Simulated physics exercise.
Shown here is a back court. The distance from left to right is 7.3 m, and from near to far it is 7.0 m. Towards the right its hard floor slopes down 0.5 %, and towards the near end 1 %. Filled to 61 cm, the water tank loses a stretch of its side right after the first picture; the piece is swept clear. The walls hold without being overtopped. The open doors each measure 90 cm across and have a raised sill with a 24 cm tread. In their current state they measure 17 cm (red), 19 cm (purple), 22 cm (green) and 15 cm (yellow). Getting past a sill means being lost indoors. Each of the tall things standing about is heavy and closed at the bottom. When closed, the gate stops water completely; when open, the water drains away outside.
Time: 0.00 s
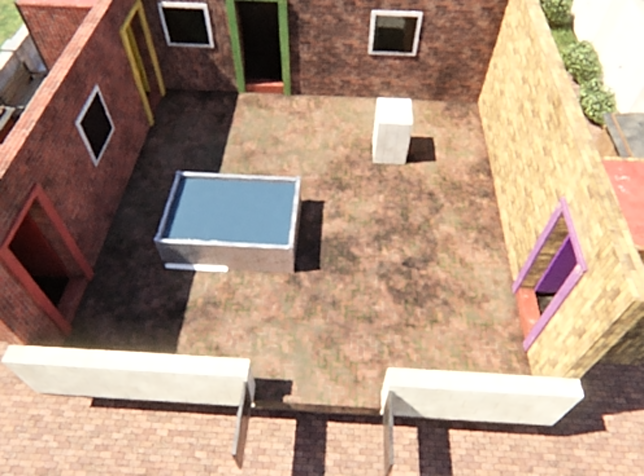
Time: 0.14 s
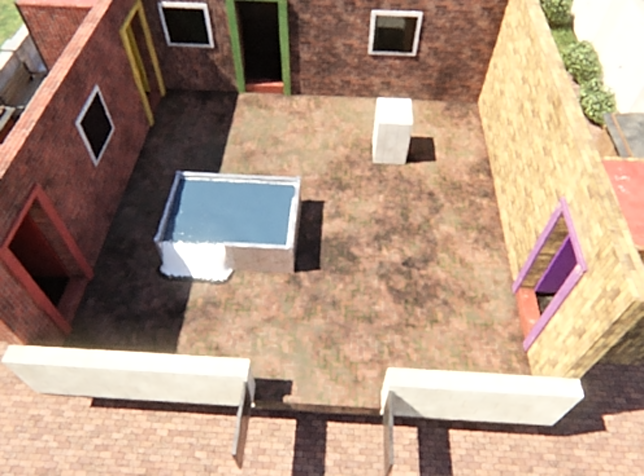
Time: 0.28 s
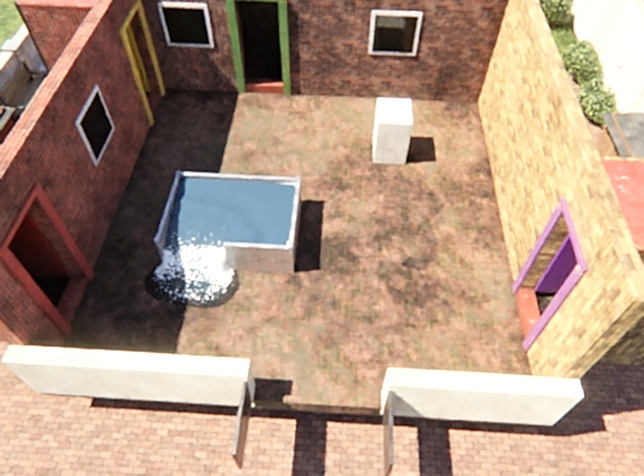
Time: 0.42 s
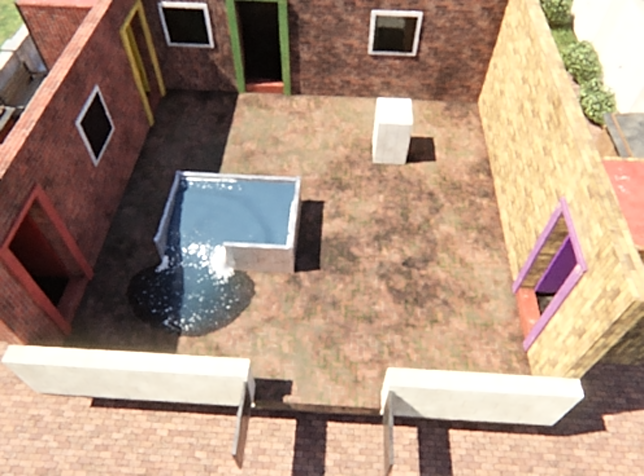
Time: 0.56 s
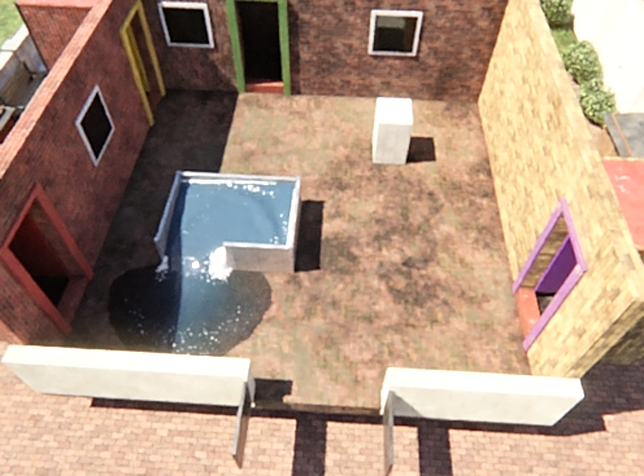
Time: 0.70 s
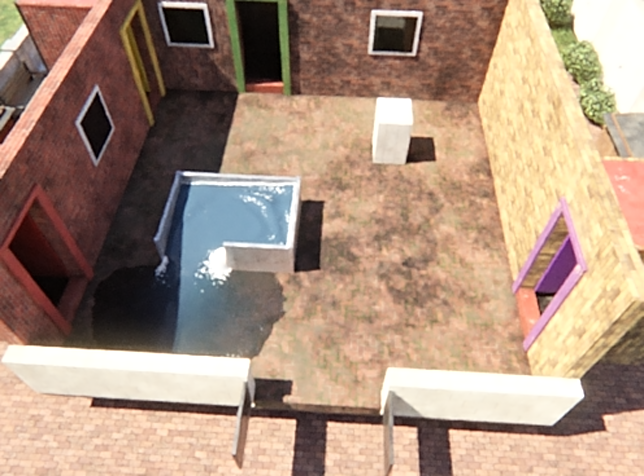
Water pouring through a gap in a raised tank's near side, splashing and spreading in a dark pool across a walled brick courtyard.
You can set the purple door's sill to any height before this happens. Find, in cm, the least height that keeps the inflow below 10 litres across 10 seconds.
The least height is about 6.5 cm.
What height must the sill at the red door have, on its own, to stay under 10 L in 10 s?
The red door needs around 18 cm.
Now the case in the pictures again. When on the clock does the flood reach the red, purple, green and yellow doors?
The red door at 0.9 s, the purple door at 4.0 s, the green door at 5.5 s, the yellow door at 4.5 s.
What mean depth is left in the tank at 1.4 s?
It averages close to 39 centimetres.
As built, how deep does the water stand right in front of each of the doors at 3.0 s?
Door by door in centimetres - red 18, purple 0, green 0, yellow 0.
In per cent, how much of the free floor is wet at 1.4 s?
About 15 per cent.
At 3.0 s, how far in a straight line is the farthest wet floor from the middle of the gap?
Front distance: Approx. 5.2 m.
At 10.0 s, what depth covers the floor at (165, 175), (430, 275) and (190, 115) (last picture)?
Some 3, 5 and 5 cm.
After 1.4 s water covers 15 % of the floor, deepest (46 cm) near (53, 371); it has not reached the purple door.
After 3.0 s water covers 25 % of the floor, deepest (26 cm) near (65, 372); it has not reached the purple door.
After 10.0 s water covers 85 % of the floor, deepest (8 cm) near (53, 371); 7 cm at the purple door, 0 litres in over its 19 cm sill.
At the purple door as built, the water arrived by 4.0 s and peaked near 10 cm at 5.4 s.
Run again over the same 10 s with other heights there, 24 litres in over 5.5 cm, 4 litres over 7.5 cm. The limit of 10 litres is kept from about 6.5 cm up.
